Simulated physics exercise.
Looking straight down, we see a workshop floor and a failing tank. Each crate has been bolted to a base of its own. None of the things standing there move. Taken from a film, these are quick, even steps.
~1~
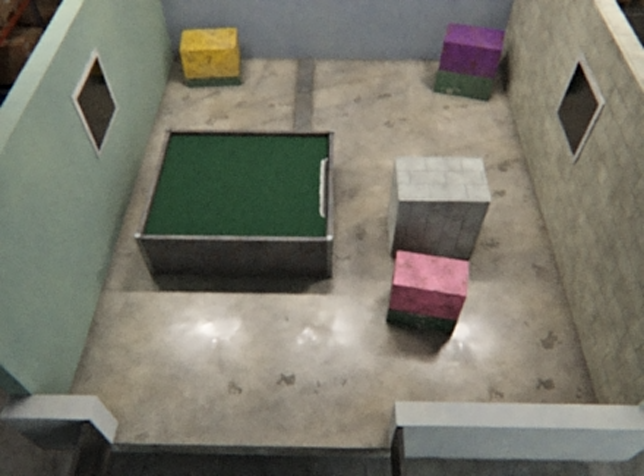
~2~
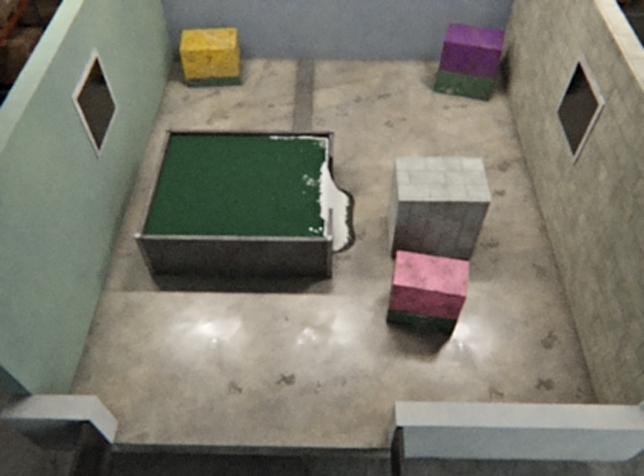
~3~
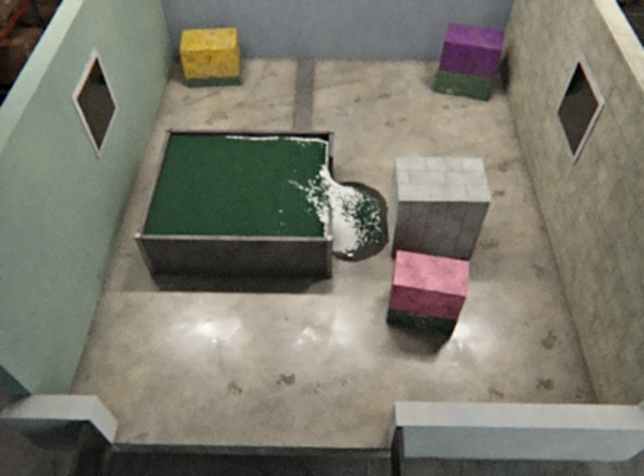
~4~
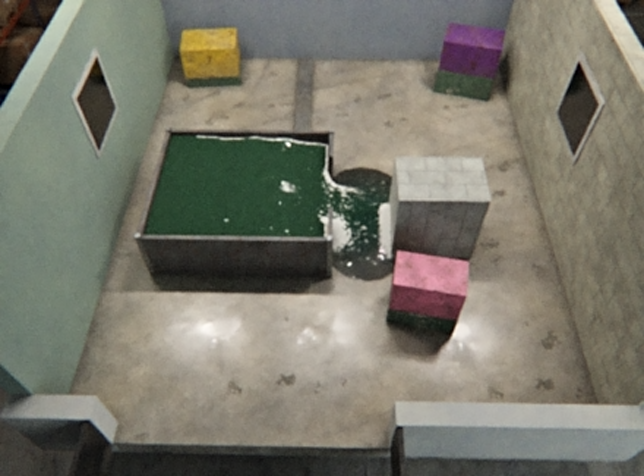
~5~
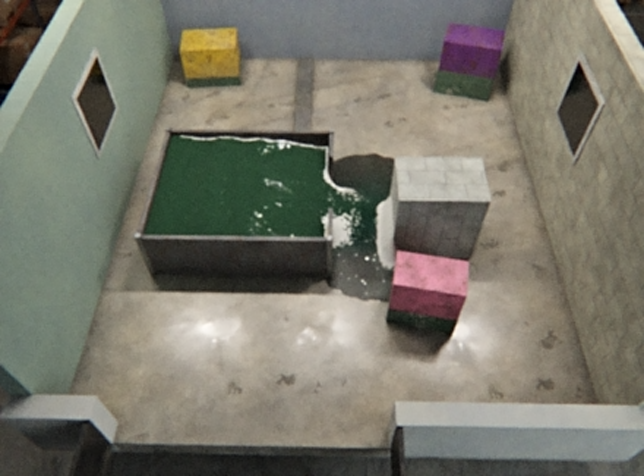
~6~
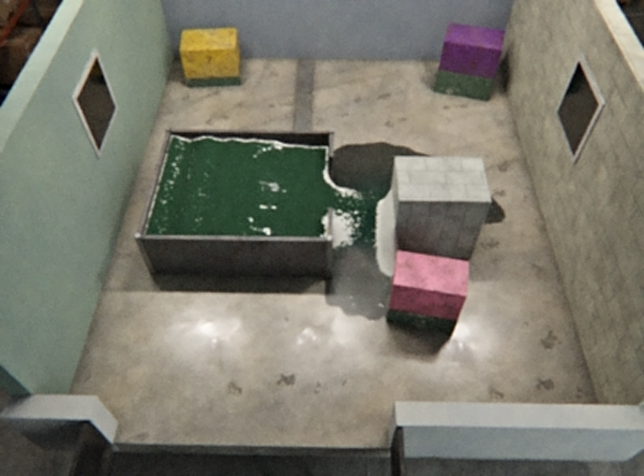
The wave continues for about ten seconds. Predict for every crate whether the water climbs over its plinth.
The yellow crate will not even get damp; the pink crate will not even get damp; the purple crate will not even get damp.
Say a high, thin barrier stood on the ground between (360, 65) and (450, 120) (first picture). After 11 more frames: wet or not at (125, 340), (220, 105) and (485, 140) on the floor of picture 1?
The first point comes out unwetted, the next unwetted, the last inundated.
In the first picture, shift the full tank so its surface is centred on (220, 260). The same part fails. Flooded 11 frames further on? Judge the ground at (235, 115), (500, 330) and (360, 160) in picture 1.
Taking the three spots in order: Bare, swamped, swamped.
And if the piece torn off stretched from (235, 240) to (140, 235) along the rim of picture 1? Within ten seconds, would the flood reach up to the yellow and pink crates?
Yellow crate: Untouched; pink crate: Untouched.
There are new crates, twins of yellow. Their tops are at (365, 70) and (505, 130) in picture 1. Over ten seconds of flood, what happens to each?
Going in order, the first stays untouched and the second does get wet.
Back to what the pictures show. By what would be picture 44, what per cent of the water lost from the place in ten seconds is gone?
I get 65 percent.
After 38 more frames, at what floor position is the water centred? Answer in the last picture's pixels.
The centre of mass sits at about (361, 186).
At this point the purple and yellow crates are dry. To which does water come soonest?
That one is the purple one.
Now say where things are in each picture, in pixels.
The first picture shows still water in the tank at (243, 184).
In the second picture, the front is at (341, 248), out from the gap at (328, 208).
In the third picture, the front is at (380, 241), out from the gap at (328, 209).
In the fourth picture, water pours out at (328, 209) and has run to a hidden place.
In the fifth picture, water pours out at (328, 209) and has run to a hidden place.
In the sixth picture, the front is at (493, 207), out from the gap at (328, 208).
A moment on, water covers 25 % of the floor; the yellow crate not reached, the pink crate water round its plinth, the purple crate not reached.
Next, water covers 40 % of the floor; the yellow crate not reached, the pink crate water round its plinth, the purple crate water round its plinth.
Then, water covers 55 % of the floor; the yellow crate not reached, the pink crate water round its plinth, the purple crate water round its plinth.
Later, water covers 75 % of the floor; the yellow crate water round its plinth, the pink crate water round its plinth, the purple crate water round its plinth.
In the end, water covers 90 % of the floor; the yellow crate stayed above the water, the pink crate stayed above the water, the purple crate stayed above the water.
